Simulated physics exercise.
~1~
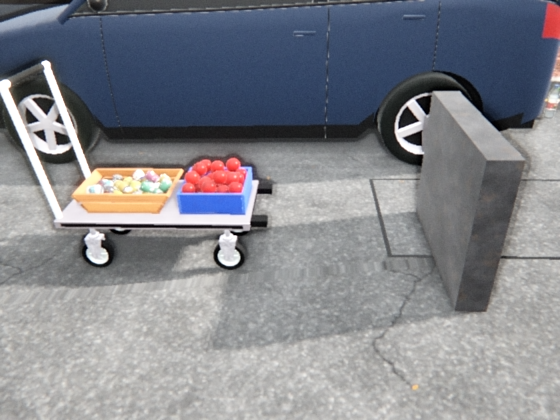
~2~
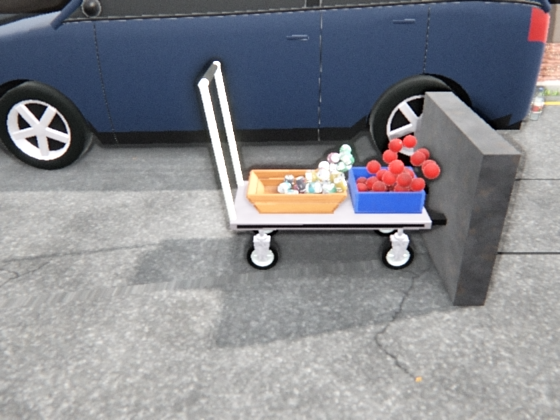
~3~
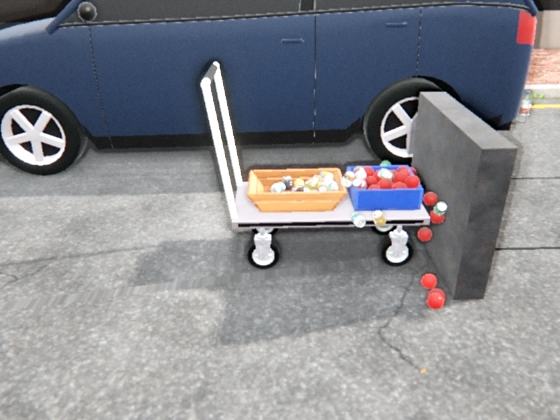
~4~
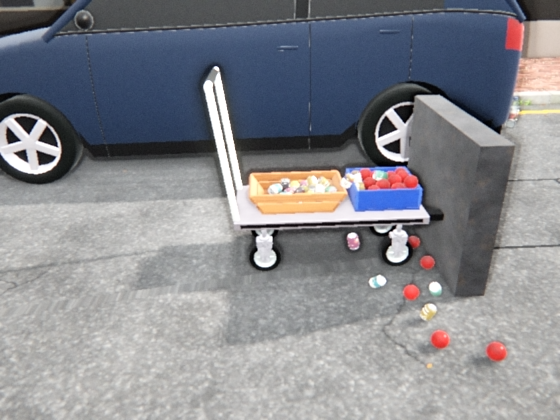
A loaded trolley rolls right into a low wall, spilling red apples and mini cans.
